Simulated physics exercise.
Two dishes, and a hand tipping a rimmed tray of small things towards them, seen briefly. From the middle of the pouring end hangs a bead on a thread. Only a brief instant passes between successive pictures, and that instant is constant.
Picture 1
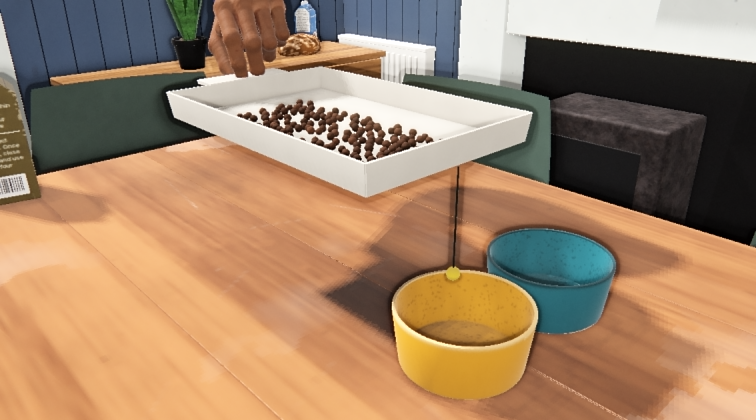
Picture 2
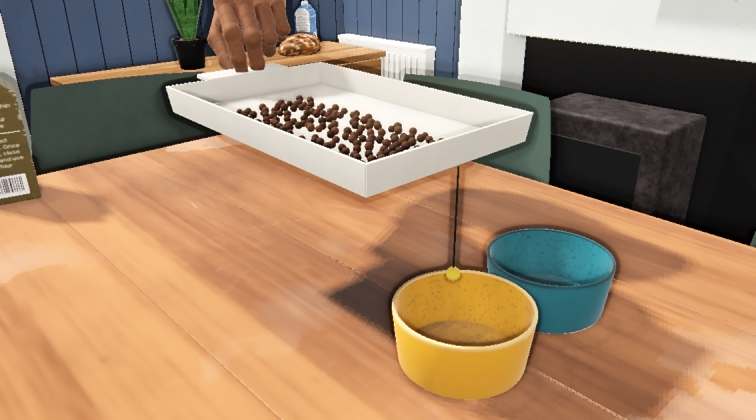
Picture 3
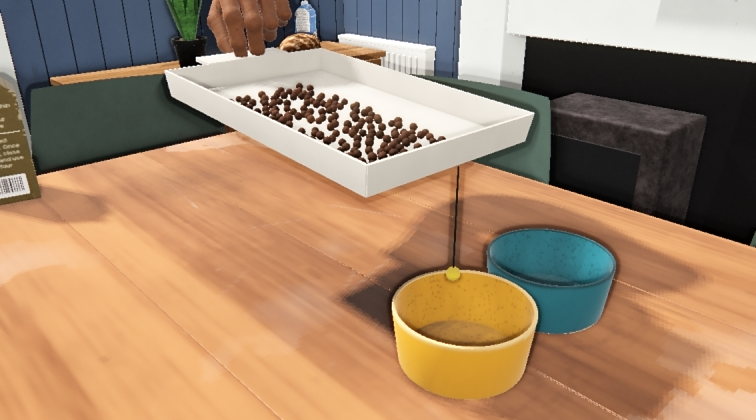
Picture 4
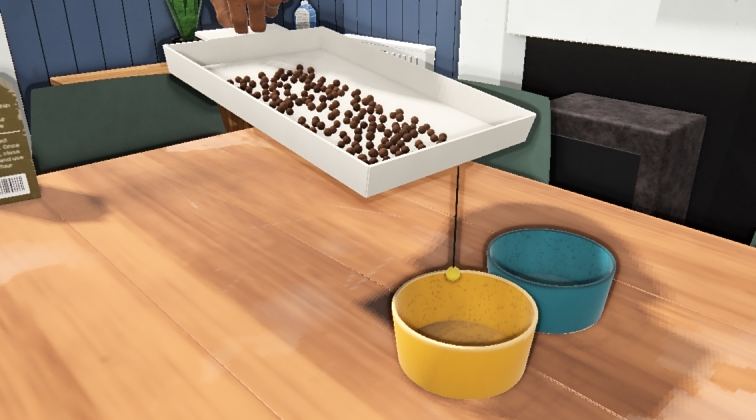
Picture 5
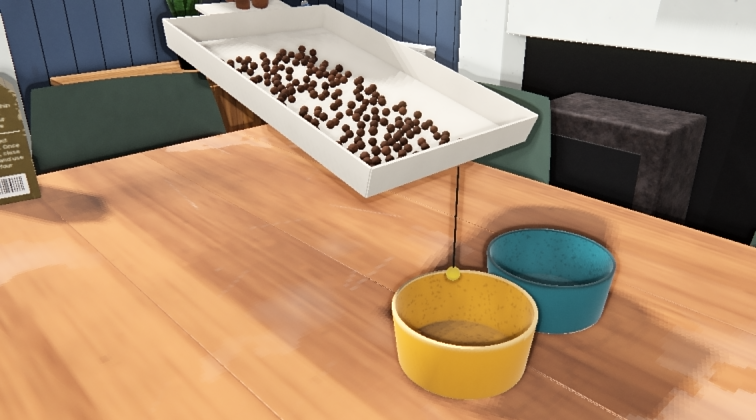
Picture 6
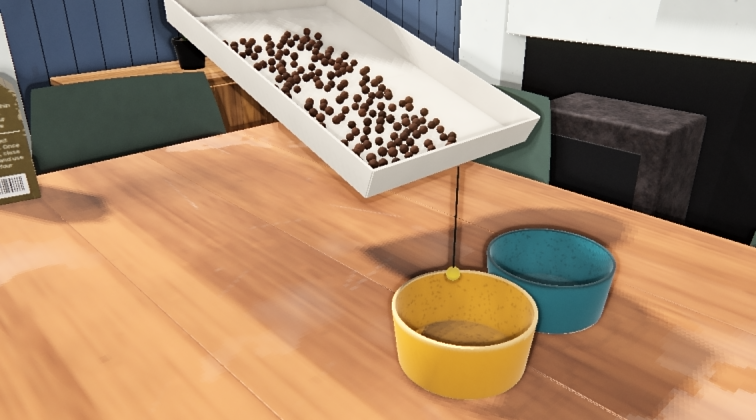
A white rimmed tray of small brown balls, its far end held by a hand, hangs above a wooden table seen from slightly above in a room with blue panelling. A yellow bowl sits in front of a teal one below, a yellow bead dangling on a dark thread. The hand lifts the far end, steadily steepening the tray, and the balls begin shifting towards its low end while the camera stays still.
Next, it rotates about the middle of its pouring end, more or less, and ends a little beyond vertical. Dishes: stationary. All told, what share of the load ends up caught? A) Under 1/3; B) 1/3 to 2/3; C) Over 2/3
(B) 1/3 to 2/3.
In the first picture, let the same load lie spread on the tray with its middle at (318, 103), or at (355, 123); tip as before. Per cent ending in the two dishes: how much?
Estimates in order: 60 percent, 50 percent.
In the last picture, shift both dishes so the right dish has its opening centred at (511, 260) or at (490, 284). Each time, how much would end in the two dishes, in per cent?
It would be near 30 per cent first and near 50 per cent second.
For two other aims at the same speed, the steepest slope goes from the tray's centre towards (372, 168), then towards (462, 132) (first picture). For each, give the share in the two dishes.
I'd say some 10 in a hundred at first, then 50 in a hundred.
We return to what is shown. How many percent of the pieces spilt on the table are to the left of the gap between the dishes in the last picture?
Close to 40 in a hundred.
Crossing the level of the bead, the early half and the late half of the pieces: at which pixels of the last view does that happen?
Roughly (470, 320) first, then roughly (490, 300).
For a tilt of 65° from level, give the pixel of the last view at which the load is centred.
The middle of the pieces shows up near (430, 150).
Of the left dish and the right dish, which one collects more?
Observed: The left-side one.
Soon after the last picture, tray tipped steeply; nearly all on the tray; a stray few in the left dish; a small part in the air.
A little later, tray tipped past a quarter turn; about two thirds on the tray; a small part in the left dish; a small part outside both; about a quarter in the air.
Later still, tray tipped past a quarter turn; about half in the left dish; a small part in the right dish; about half outside both.
At rest, tray tipped past a quarter turn; about half in the left dish; a small part in the right dish; about half outside both.
